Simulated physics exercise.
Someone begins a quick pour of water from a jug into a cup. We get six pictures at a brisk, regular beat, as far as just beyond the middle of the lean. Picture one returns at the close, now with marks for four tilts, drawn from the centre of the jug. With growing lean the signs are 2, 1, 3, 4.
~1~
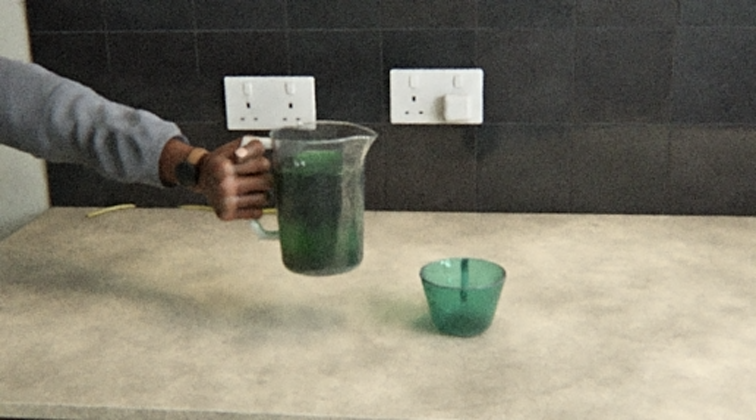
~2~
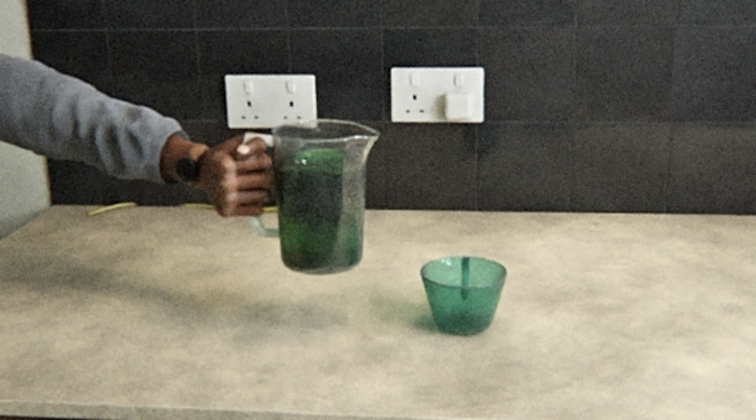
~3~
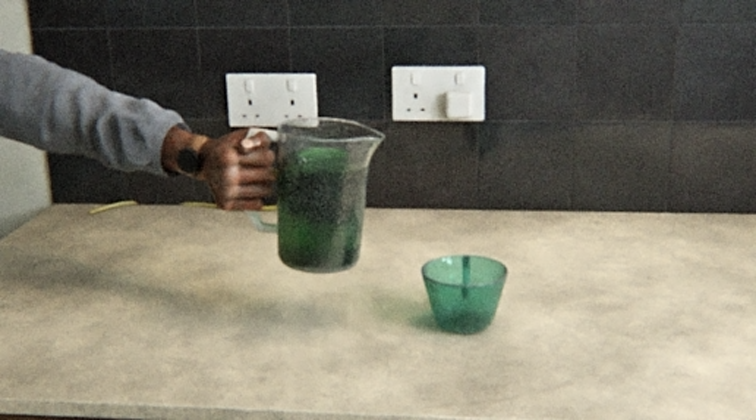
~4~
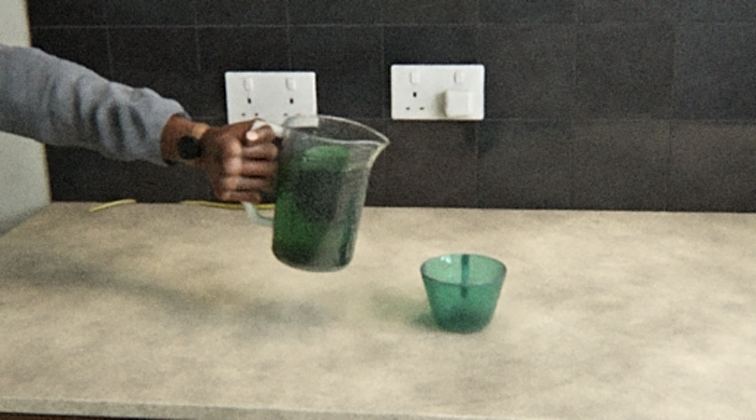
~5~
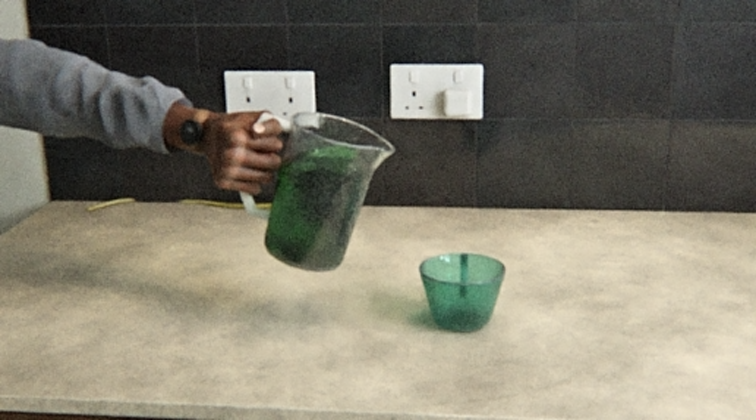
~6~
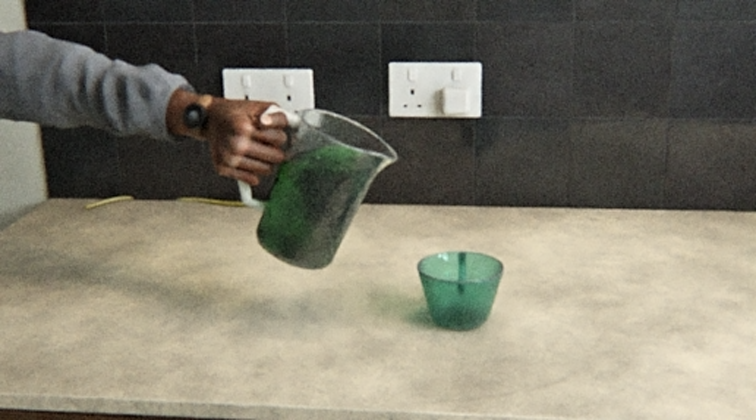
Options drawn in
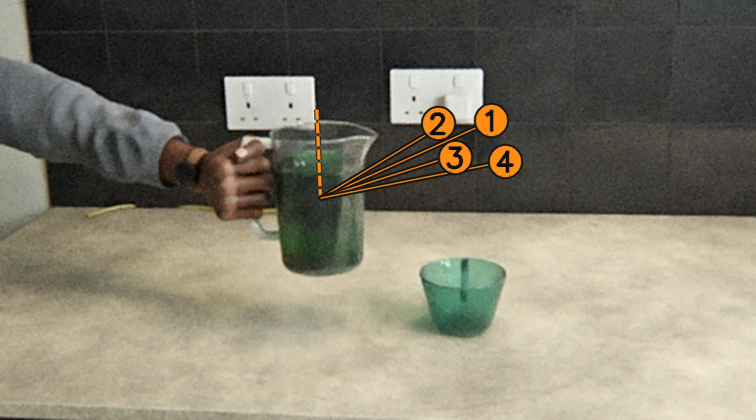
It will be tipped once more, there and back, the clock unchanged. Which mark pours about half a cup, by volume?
2 works best here.
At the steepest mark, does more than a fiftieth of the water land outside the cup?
Yes.
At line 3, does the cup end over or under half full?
Over half.
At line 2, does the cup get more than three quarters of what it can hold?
No, less.
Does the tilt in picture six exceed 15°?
Yes, it does.
On the marked copy, 1 at (476, 127); 2 at (425, 135); 3 at (437, 160); 4 at (488, 164).
With 1, the cup ends with about 62 % of what it can hold; 6 % of the water is spilt.
With 2, the cup ends with about 47 % of what it can hold; 4 % of the water is spilt.
With 3, the cup ends with about 71 % of what it can hold; 13 % of the water is spilt.
With 4, the cup ends with about 84 % of what it can hold; 19 % of the water is spilt.
